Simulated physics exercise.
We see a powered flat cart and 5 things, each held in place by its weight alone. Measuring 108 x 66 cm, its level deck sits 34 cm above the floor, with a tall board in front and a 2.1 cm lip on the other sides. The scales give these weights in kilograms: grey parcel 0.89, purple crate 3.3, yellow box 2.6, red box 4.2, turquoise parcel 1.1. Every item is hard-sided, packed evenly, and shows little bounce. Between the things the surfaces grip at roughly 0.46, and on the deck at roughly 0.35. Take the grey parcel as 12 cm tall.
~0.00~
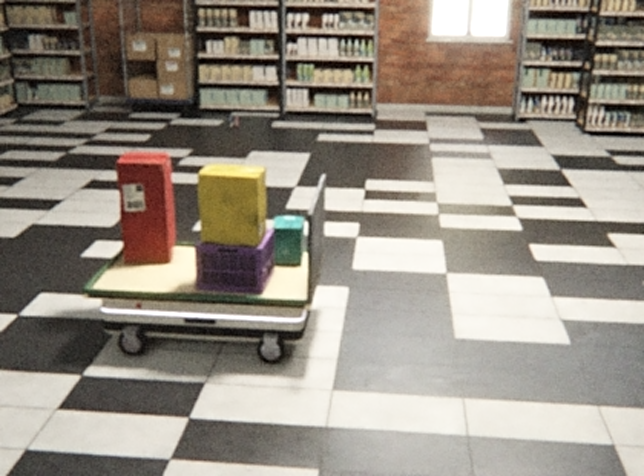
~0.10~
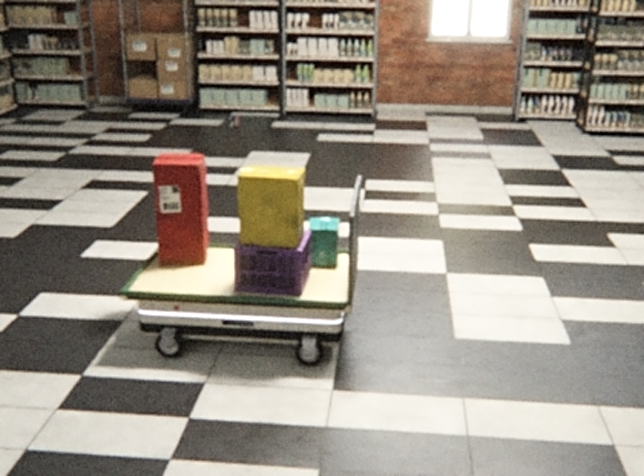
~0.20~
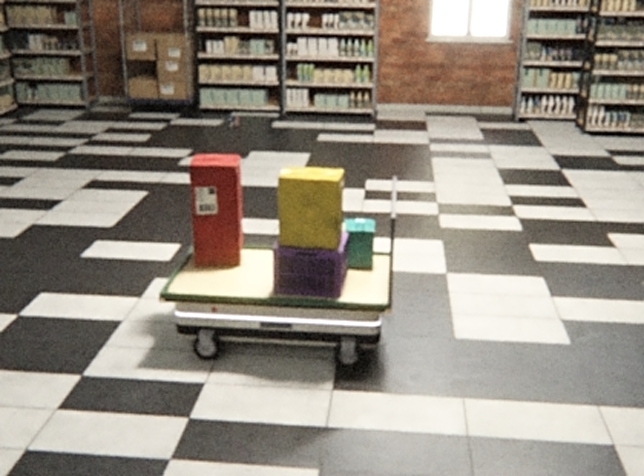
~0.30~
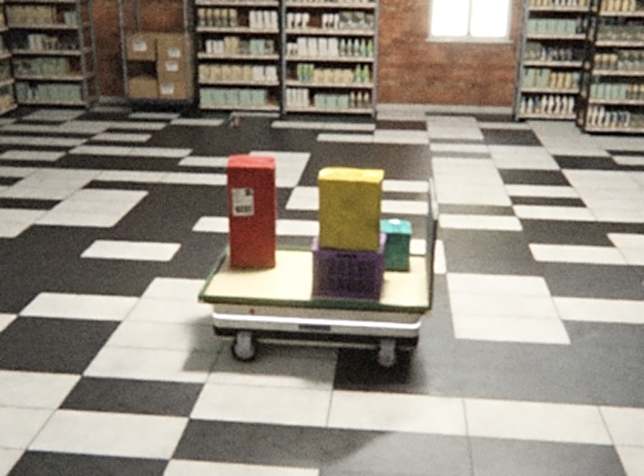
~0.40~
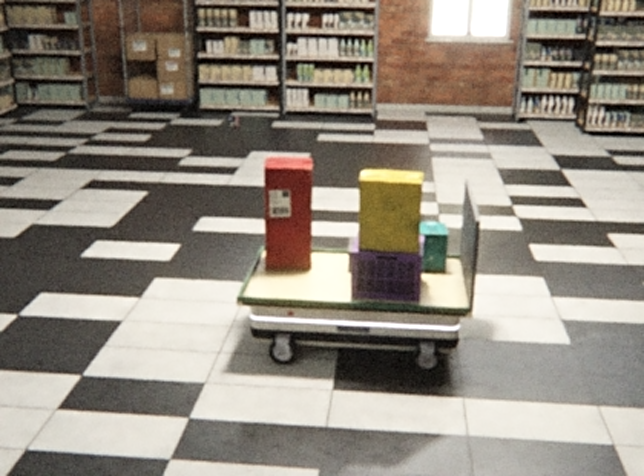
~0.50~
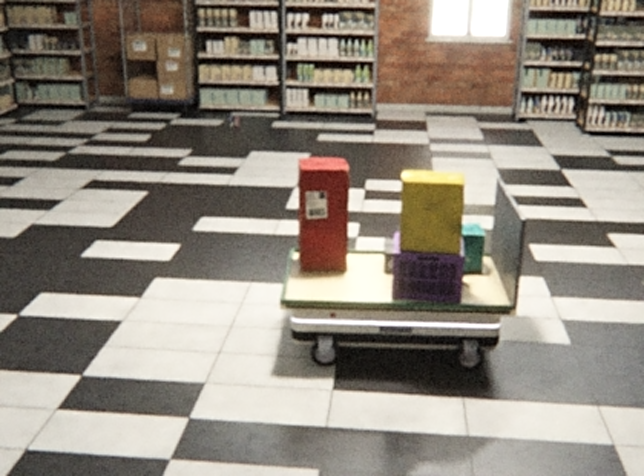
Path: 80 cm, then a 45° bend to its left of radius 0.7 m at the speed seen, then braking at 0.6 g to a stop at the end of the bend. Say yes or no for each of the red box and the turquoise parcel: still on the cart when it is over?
Red box - yes; turquoise parcel - yes.
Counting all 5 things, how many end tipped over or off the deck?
The count comes out at 1.
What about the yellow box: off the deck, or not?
When everything stops, the yellow box is out of bounds.
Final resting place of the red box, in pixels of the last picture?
Around pixel (492, 188).
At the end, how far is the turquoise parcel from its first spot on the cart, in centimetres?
Roughly 40 cm.
By 0.60 s, cart 114 cm along, turned 16°; turquoise parcel 18 cm from its spot near (500, 246); yellow box tilted 3°; purple crate 8 cm from its spot.
By 0.80 s, cart 152 cm along, turned 43°; yellow box now off the deck; turquoise parcel tilted 14° near (553, 229); red box 3 cm from its spot near (406, 211).
By 1.00 s, cart 185 cm along, turned 45°; turquoise parcel 40 cm from its spot near (581, 214); red box 4 cm from its spot near (451, 199); grey parcel 6 cm from its spot.
By 1.20 s, cart 196 cm along, turned 45°, stopped; turquoise parcel 40 cm from its spot near (591, 210); red box 15 cm from its spot near (479, 191); grey parcel 19 cm from its spot.
When it is over (1.8 s), off the deck, yellow box; not toppled but over 10 cm from the start, grey parcel, red box and turquoise parcel; the last one within 10 cm of the start. In the last view, red box near (492, 188), turquoise parcel near (591, 210).
